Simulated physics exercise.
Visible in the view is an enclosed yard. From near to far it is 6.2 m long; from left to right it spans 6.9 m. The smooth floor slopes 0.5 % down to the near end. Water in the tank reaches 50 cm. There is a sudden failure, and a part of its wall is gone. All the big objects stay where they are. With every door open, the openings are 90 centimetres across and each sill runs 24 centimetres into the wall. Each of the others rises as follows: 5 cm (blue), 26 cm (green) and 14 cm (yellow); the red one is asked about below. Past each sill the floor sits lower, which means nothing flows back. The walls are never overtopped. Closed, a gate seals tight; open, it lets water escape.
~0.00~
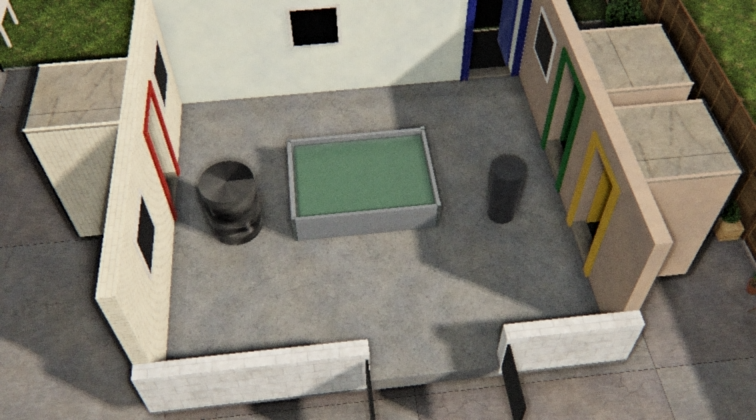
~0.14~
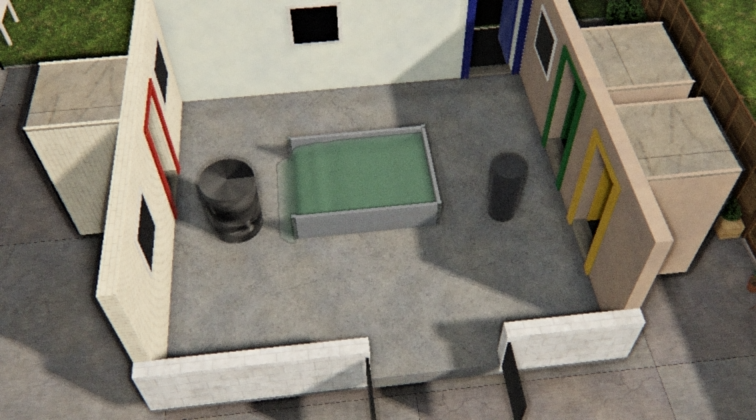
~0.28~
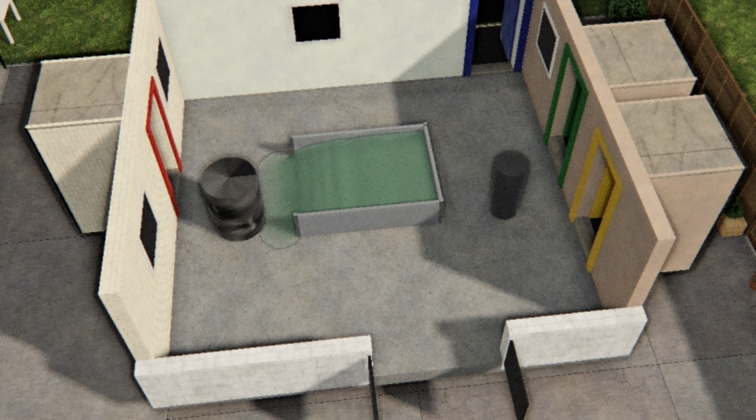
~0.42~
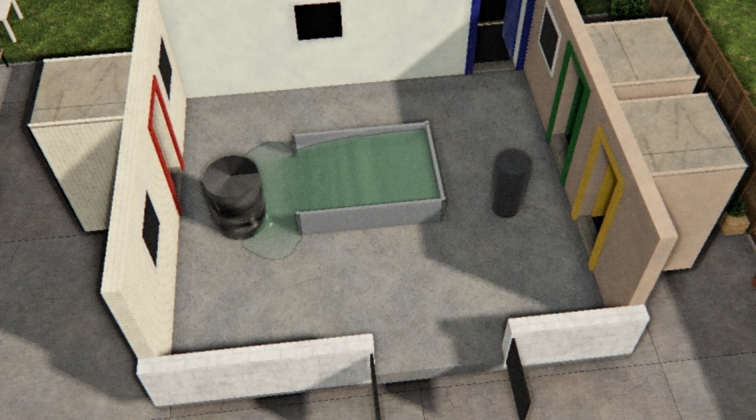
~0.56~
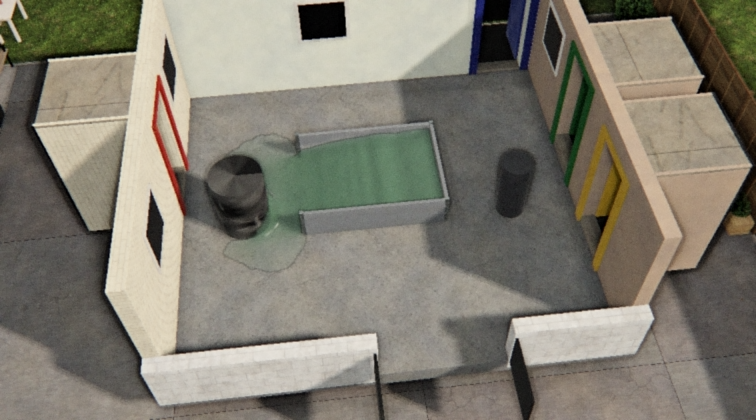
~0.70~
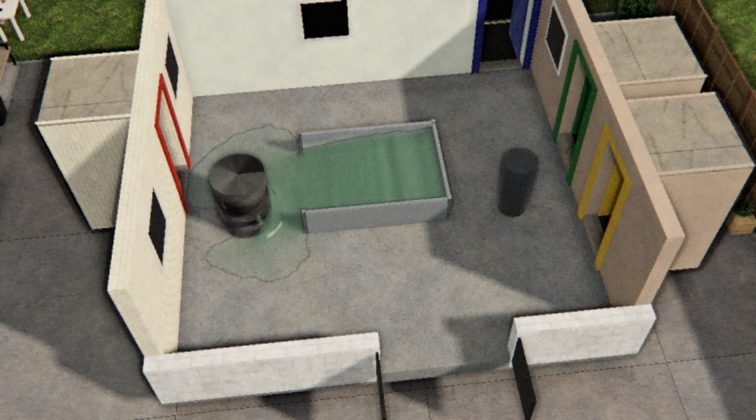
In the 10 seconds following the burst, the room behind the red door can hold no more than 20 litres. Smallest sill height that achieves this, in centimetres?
21 cm.
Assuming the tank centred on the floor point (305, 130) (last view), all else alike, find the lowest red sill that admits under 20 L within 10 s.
Then close to 21 cm.
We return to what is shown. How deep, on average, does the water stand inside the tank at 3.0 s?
Near 17 cm, averaged.
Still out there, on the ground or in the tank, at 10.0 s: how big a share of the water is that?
About 92 %.
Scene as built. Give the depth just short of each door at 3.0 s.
Door by door, in centimetres - blue 0, green 0, yellow 0, red 20.
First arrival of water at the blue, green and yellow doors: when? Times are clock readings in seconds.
Blue = 4.5 s, green = 6.5 s, yellow = 7.5 s.
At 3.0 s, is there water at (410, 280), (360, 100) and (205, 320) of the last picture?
In the order asked: Untouched, untouched, soaked.
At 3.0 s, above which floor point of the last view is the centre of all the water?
Centre estimate: (280, 196) px, approximately.
After 1.4 s water covers 20 % of the floor, deepest (36 cm) near (278, 211); 23 cm at the red door, 24 litres in over its 14 cm sill.
After 3.0 s water covers 35 % of the floor, deepest (30 cm) near (193, 111); 20 cm at the red door, 82 litres in over its 14 cm sill.
After 10.0 s water covers 95 % of the floor, deepest (9 cm) near (605, 294); 6 cm at the red door, 97 litres in over its 14 cm sill.
At the red door as built, the water arrived by 0.7 s and peaked near 24 cm at 2.0 s.
Run again over the same 10 s with other heights there, 36 litres in over 19 cm, 5 litres over 25.5 cm. The limit of 20 litres is kept from about 21 cm up.
